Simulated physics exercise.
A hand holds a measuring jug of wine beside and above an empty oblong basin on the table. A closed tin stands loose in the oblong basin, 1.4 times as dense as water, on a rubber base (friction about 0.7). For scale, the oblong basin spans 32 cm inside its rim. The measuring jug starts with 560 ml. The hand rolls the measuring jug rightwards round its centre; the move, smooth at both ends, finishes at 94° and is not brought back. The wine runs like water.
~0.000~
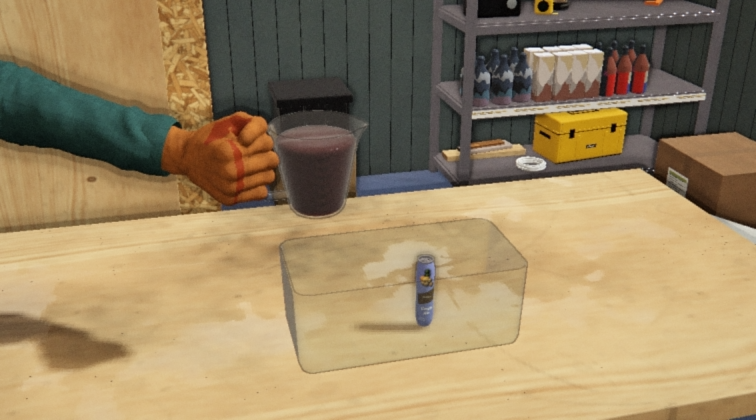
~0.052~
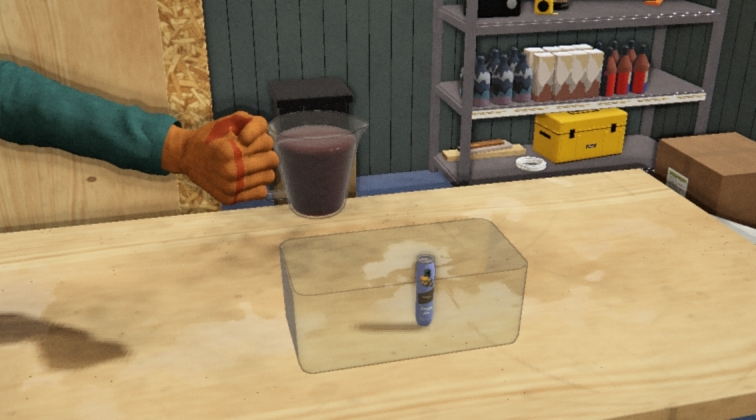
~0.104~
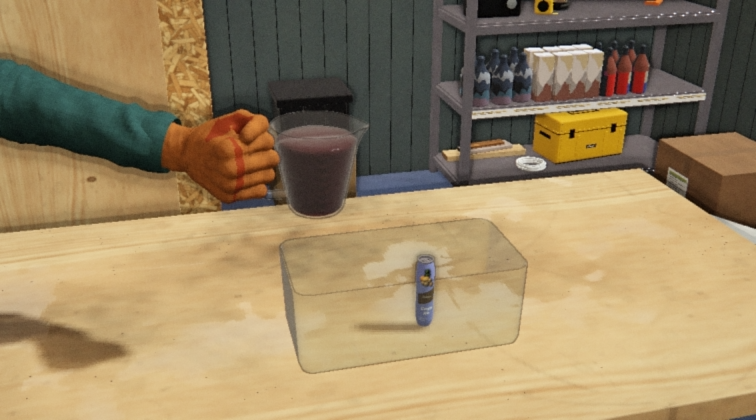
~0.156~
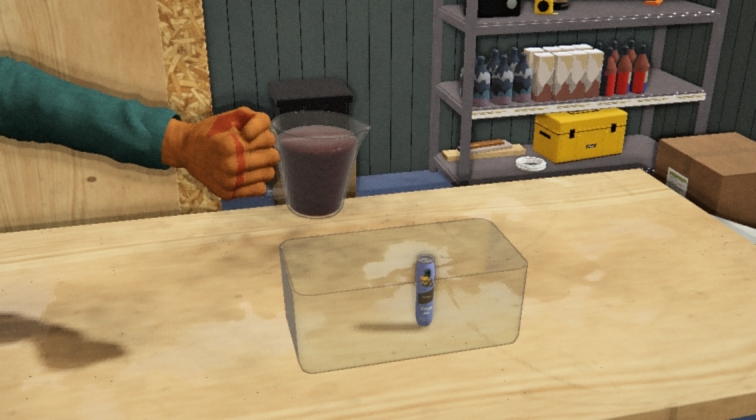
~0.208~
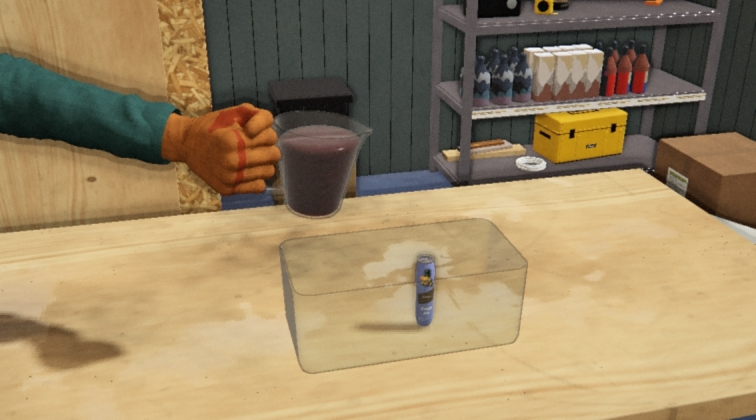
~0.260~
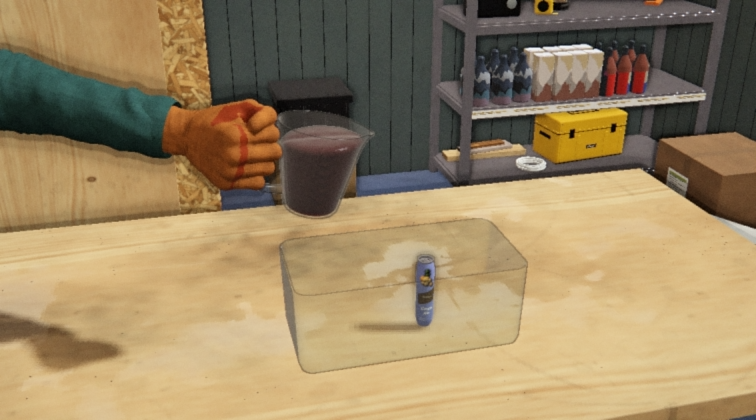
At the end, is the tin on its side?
It falls.
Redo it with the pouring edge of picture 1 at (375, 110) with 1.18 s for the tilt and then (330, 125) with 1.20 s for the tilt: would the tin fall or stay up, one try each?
First it topples; then it remains upright.
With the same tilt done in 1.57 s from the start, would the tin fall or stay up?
The tin topples.
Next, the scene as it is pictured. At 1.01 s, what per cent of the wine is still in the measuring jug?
About 28 per cent.
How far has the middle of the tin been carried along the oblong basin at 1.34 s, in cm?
About 6 cm.
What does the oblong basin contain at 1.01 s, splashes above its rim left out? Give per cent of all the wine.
About 54 per cent.
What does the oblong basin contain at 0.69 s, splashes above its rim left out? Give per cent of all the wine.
About 5 per cent.
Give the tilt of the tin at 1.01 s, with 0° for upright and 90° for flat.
About 0°.
By 0.69 s the tilt is 58° and 78 per cent is still to pour; the tin stands where it began.
By 1.01 s the tilt is 88° and 28 per cent is still to pour; the tin stands where it began.
By 1.34 s the tilt is 94° and 2 per cent is still to pour; the tin lies on its side.
By 1.70 s the tilt is 94° and 0 per cent is still to pour; the tin lies on its side.
At rest the tin lies on its side.
